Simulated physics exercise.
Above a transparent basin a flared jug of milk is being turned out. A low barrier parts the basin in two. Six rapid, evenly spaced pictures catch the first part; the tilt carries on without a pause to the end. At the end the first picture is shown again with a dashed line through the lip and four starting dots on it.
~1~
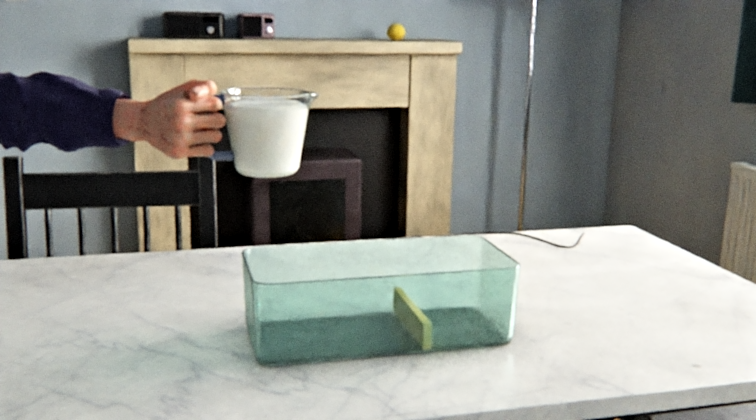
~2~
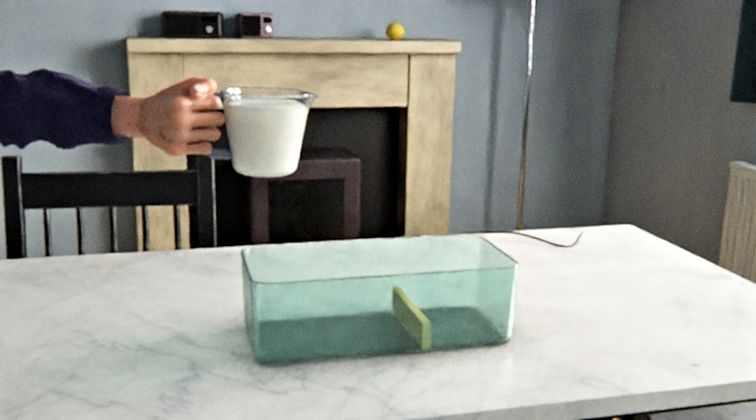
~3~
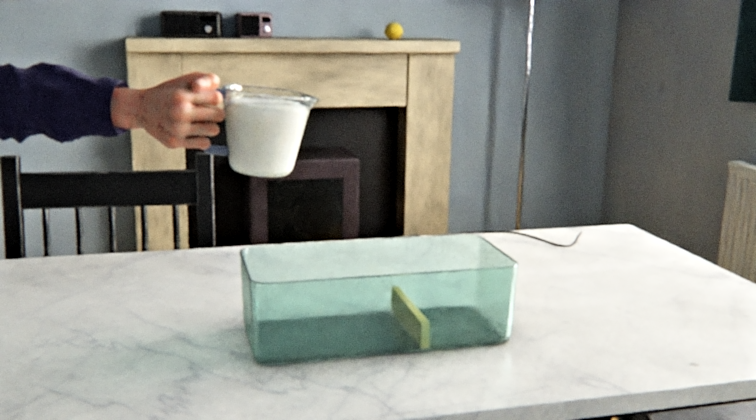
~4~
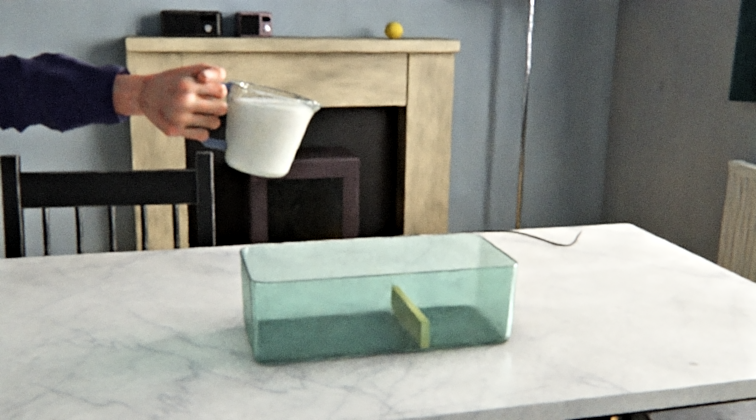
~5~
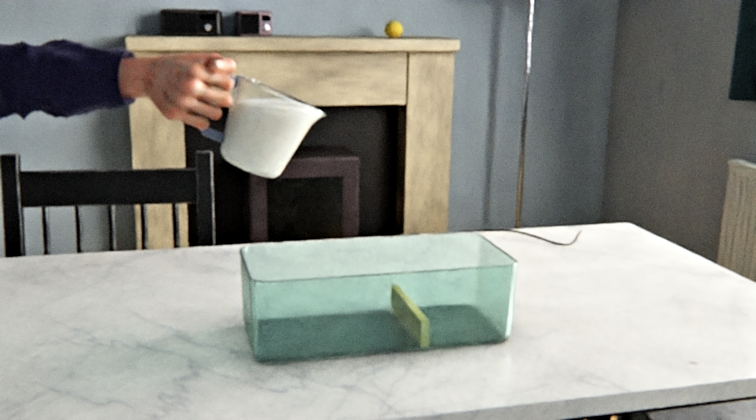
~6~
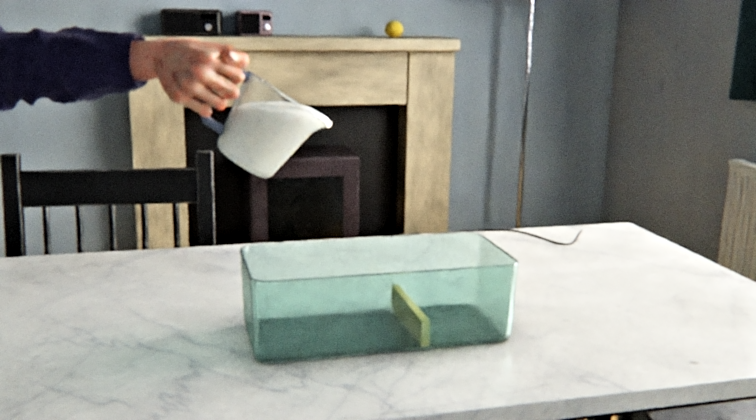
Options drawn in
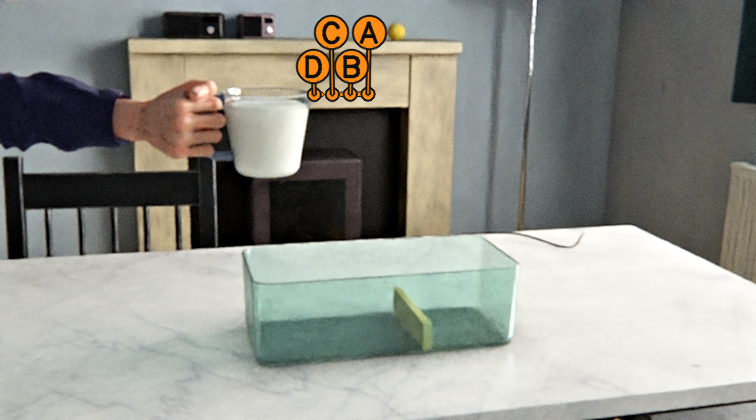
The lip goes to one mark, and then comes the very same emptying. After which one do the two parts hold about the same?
The answer is dot A.
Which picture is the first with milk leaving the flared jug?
In picture 6.
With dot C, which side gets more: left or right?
The left side.
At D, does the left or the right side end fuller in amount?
The left one.
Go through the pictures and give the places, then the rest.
The first frame shows upright, lip at (317, 94); basin from (256, 364) to (511, 341); top of the wall at (411, 304); nothing has left yet.
The second frame shows upright, lip at (317, 95); nothing has left yet.
The third frame shows tipped about 6°, lip at (318, 99); nothing has left yet.
The fourth frame shows tipped about 13°, lip at (322, 105); nothing has left yet.
The fifth frame shows tipped about 23°, lip at (324, 114); nothing has left yet.
The sixth frame shows tipped about 34°, lip at (326, 126); milk is over the lip, down to (326, 126).
On the marked copy, A at (367, 94); B at (350, 94); C at (332, 94); D at (314, 94).
Choosing A, about 48 % ends left of the wall and 50 % right of it.
Choosing B, about 78 % ends left of the wall and 17 % right of it; 6 % is lost outside.
Choosing C, about 88 % ends left of the wall and 6 % right of it; 6 % is lost outside.
Choosing D, about 88 % ends left of the wall and 9 % right of it; 3 % is lost outside.
